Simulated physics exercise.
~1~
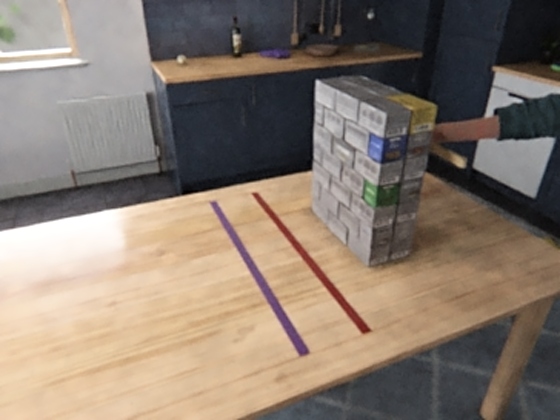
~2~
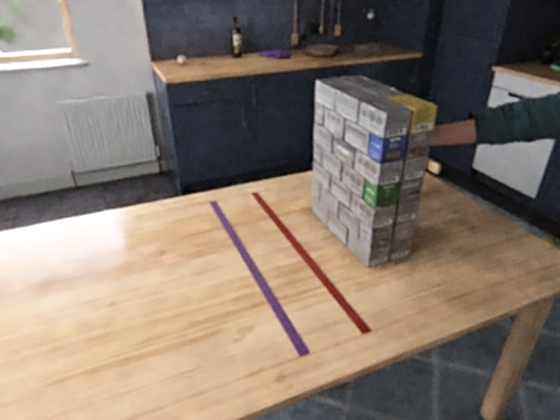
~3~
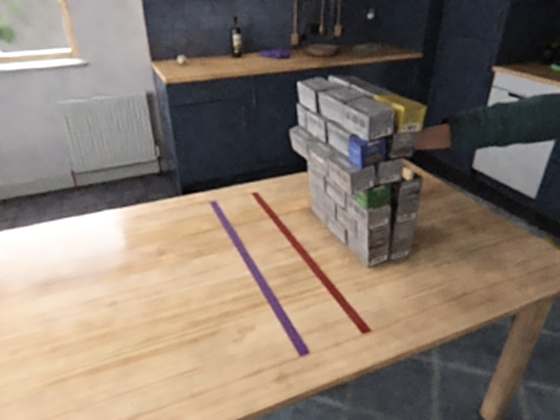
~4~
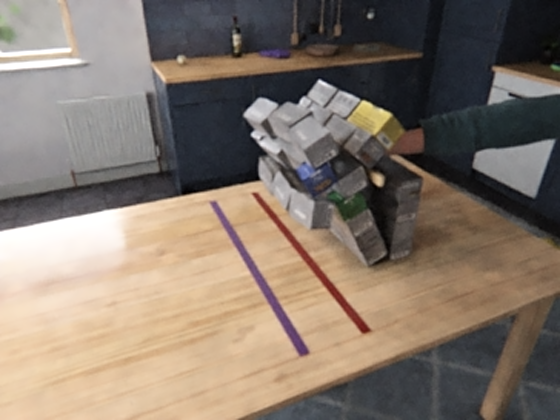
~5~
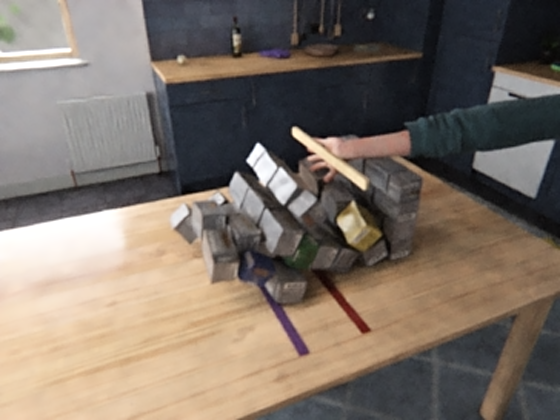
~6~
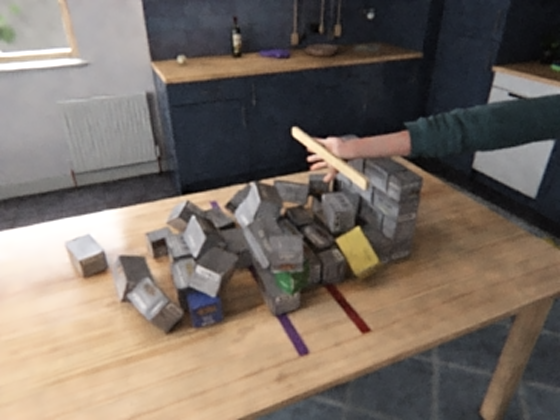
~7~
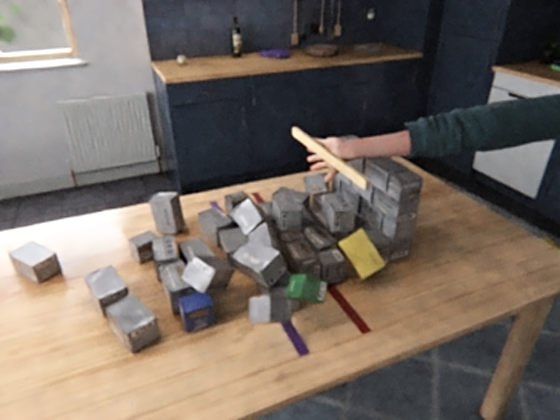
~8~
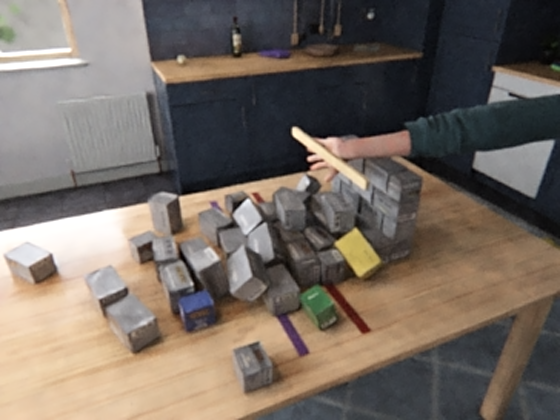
In a kitchen, seen from above one side of a wooden table, a tall stack of grey packets with blue, green and yellow ones among them stands at the right, beyond a purple and a red stripe. A hand reaching in from the right pushes a wooden batten against the back of the stack. The upper layers slide left, lean and topple across the stripes, while the batten stops. Packets tumble and scatter leftward, and the green one slips toward the near edge. A low part stays standing by the hand, with the blue packet left of the purple stripe, the green between the stripes and the yellow lying against the heap.
